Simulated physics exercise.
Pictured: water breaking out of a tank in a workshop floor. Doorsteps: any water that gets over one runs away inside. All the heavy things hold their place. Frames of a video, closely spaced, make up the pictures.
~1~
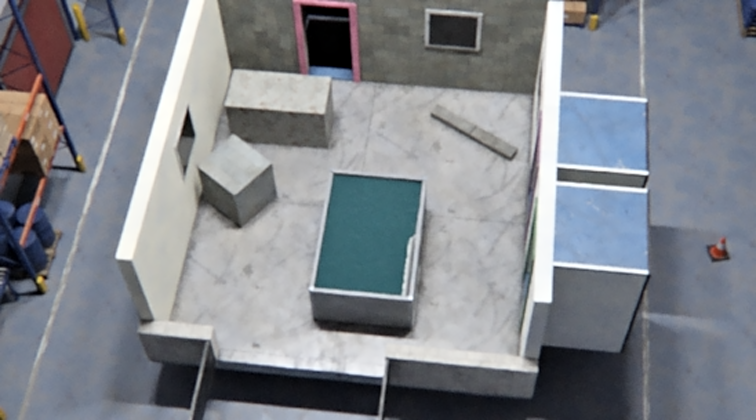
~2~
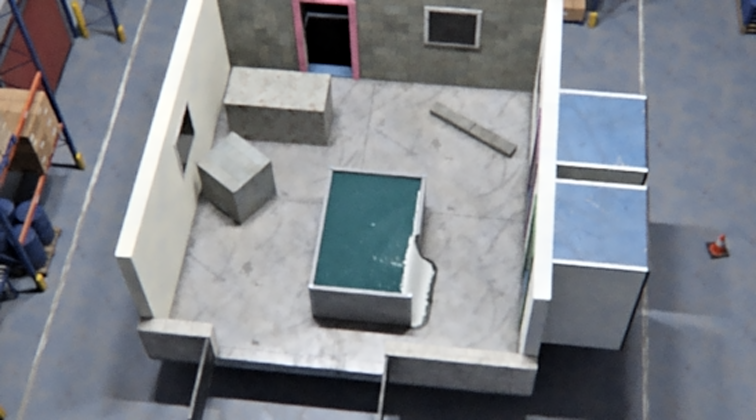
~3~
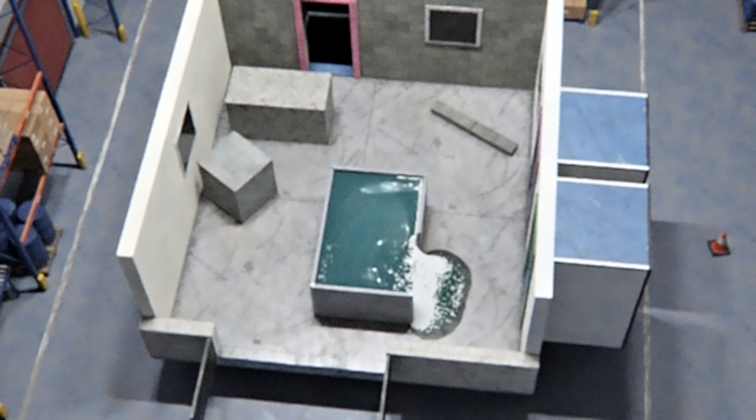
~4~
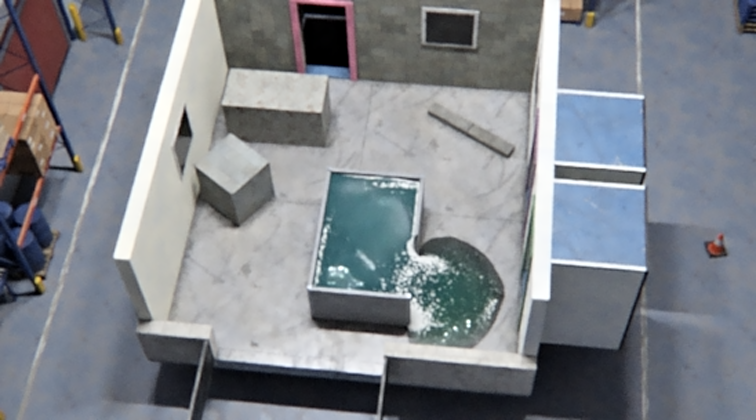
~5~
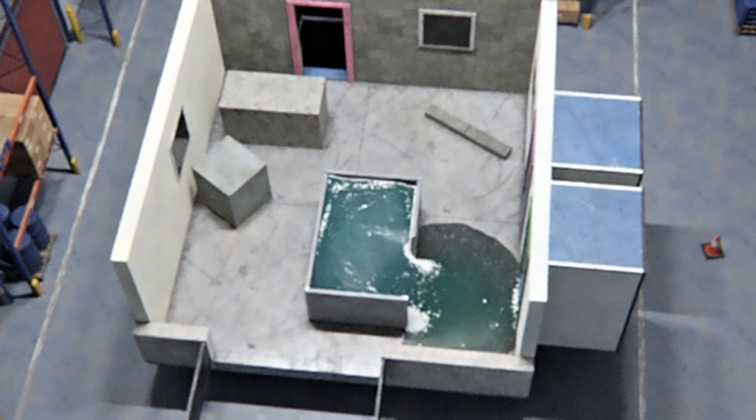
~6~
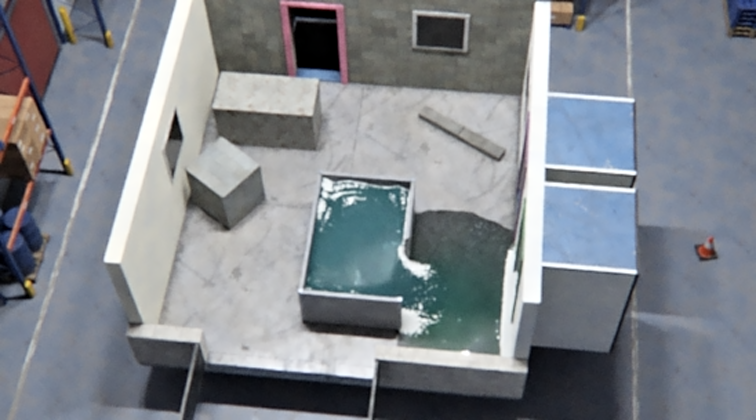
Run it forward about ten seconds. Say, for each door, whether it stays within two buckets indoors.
The pink door receives more than two buckets. The purple door receives no more than two buckets. The green door receives more than two buckets.
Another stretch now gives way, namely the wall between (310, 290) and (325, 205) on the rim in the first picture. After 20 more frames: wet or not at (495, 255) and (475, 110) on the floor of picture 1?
Untouched; untouched.
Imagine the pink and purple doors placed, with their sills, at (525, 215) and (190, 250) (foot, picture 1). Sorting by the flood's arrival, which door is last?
Last: The purple door.
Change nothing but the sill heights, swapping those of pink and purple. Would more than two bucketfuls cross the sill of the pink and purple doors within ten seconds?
Door log - pink stays inside the limit; purple crosses the threshold.
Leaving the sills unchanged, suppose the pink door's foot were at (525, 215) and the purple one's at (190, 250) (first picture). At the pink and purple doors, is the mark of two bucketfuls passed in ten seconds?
The pink door overflows, and the purple door falls short.
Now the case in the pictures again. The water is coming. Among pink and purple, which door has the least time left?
The one in purple.
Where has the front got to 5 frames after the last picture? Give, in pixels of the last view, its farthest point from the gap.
About (513, 154).
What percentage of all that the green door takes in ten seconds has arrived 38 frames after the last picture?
Share at that point: Roughly 100 %.
A moment on, water covers 20 % of the floor; the pink door not reached, the purple door wet at the sill, nothing in, the green door over two buckets in.
Next, water covers 30 % of the floor; the pink door not reached, the purple door wet at the sill, nothing in, the green door far over two buckets in.
Then, water covers 65 % of the floor; the pink door wet at the sill, nothing in, the purple door wet at the sill, nothing in, the green door far over two buckets in.
Later, water covers 85 % of the floor; the pink door over two buckets in, the purple door wet at the sill, nothing in, the green door far over two buckets in.
In the end, water covers 95 % of the floor; the pink door far over two buckets in, the purple door wet at the sill, nothing in, the green door far over two buckets in.
